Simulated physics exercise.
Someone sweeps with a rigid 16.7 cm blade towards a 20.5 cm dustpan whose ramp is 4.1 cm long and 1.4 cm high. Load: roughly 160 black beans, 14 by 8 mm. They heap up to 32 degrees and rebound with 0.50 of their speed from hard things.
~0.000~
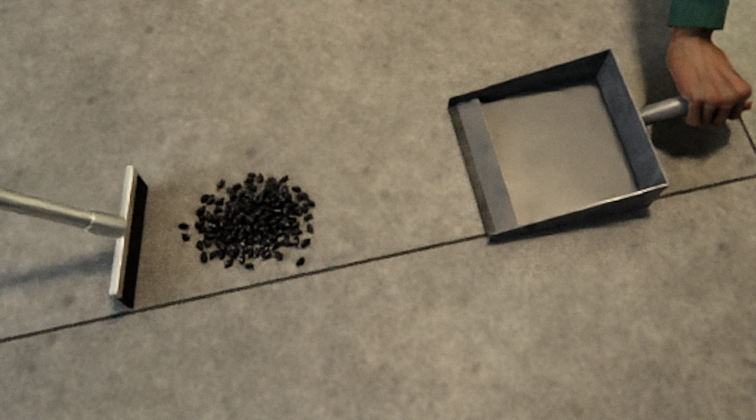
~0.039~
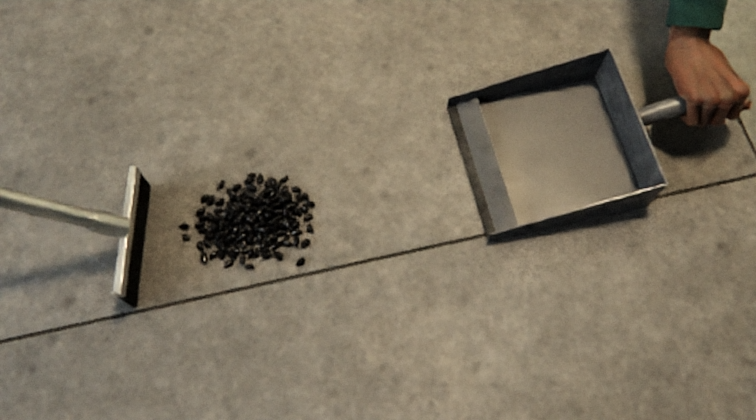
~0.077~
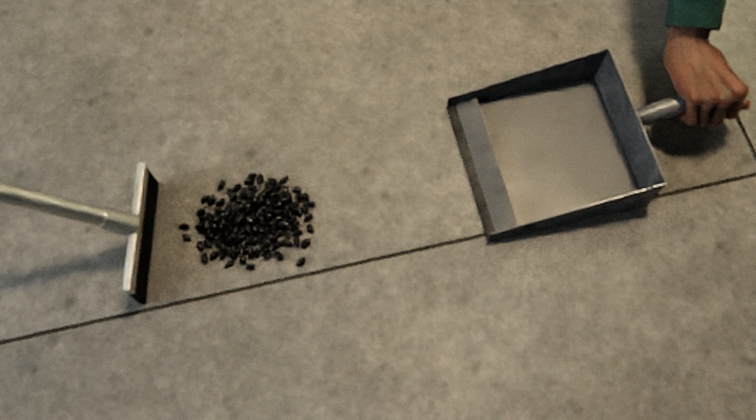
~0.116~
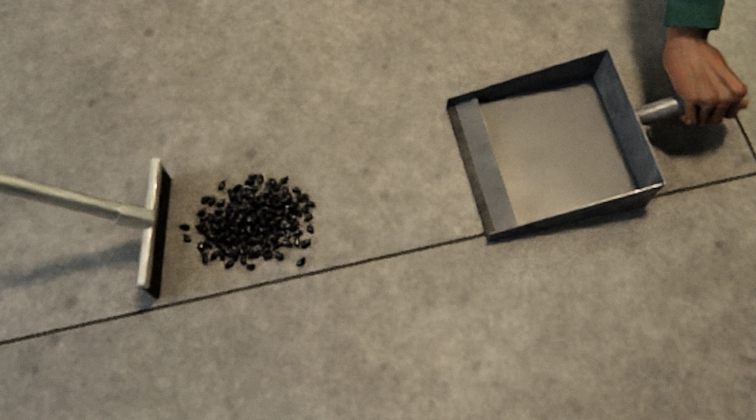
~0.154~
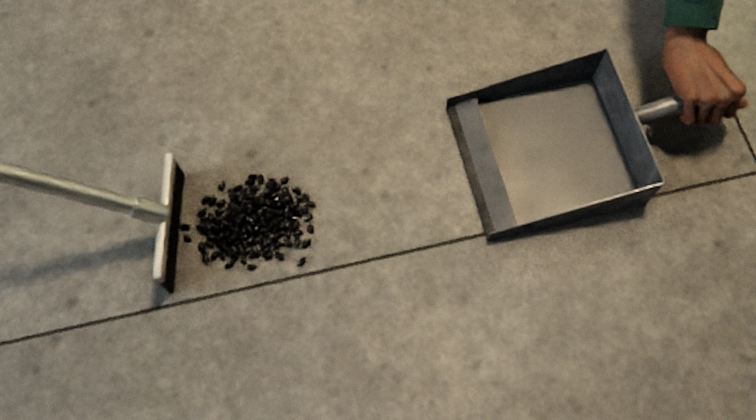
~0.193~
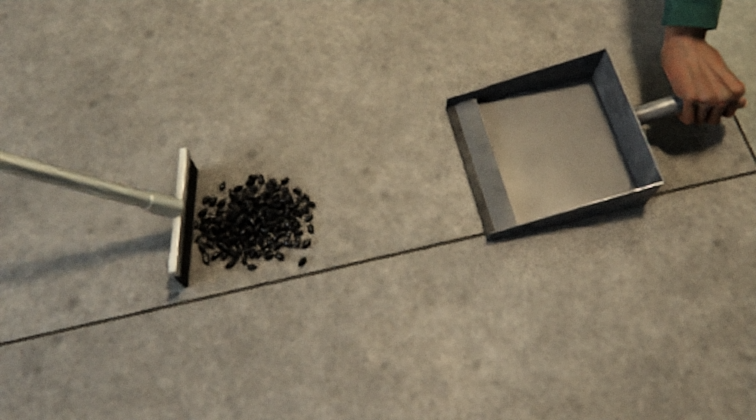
On a gray floor, a blade slides right to a pile of black beans while a hand holds a dustpan.
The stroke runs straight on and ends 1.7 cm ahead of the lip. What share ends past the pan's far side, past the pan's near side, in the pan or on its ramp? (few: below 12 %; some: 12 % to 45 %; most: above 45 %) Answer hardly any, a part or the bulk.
Past the pan's far side: Hardly any; past the pan's near side: Hardly any; in the pan or on its ramp: Hardly any.
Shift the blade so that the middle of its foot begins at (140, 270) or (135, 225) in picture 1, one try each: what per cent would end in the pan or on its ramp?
Some 10 and 0 per cent.
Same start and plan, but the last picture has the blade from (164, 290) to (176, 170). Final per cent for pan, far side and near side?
Pan 20, far 5, near 20.
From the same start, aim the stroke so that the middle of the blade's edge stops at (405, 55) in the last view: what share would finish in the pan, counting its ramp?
Some 0 per cent.
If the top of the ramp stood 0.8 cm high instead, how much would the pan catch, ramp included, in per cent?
In that case some 5 per cent.
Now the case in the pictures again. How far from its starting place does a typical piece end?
About 24 cm.
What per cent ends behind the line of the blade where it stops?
About 45 per cent.
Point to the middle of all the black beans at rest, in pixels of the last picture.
Near (445, 186).
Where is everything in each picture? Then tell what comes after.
In the first picture, blade from (117, 294) to (133, 172), moved 0.0 cm, 0 of the pieces shifted so far; middle of the pieces at (254, 221); pan at (559, 152).
In the second picture, blade from (120, 293) to (136, 172), moved 0.4 cm, 0 of the pieces shifted so far; middle of the pieces at (254, 221).
In the third picture, blade from (130, 290) to (144, 169), moved 1.4 cm, 0 of the pieces shifted so far; middle of the pieces at (255, 221).
In the fourth picture, blade from (144, 284) to (158, 165), moved 3.2 cm, 0 of the pieces shifted so far; middle of the pieces at (255, 222).
In the fifth picture, blade from (160, 278) to (171, 160), moved 5.0 cm, 0 of the pieces shifted so far; middle of the pieces at (255, 222).
In the sixth picture, blade from (175, 272) to (186, 155), moved 6.8 cm, 2 of the pieces shifted so far; middle of the pieces at (256, 222); pan at (556, 151). The blade's pace is about 0.48 m/s, heading 12 degrees away from the viewer's side.
Then, at 0.54 s, middle of the blade 21 cm from the lip; 0 % over the lip, far side 0 %, near side 0 %.
Then, at 0.78 s, middle of the blade 10 cm from the lip; 0 % over the lip, far side 5 %, near side 5 %.
After 1.12 s, middle of the blade 3 cm from the lip; 5 % over the lip, far side 5 %, near side 5 %.
By 2.7 s all is still; far side 5 %, near side 10 %, pan 5 %, in front of the lip or behind the blade 80 %.
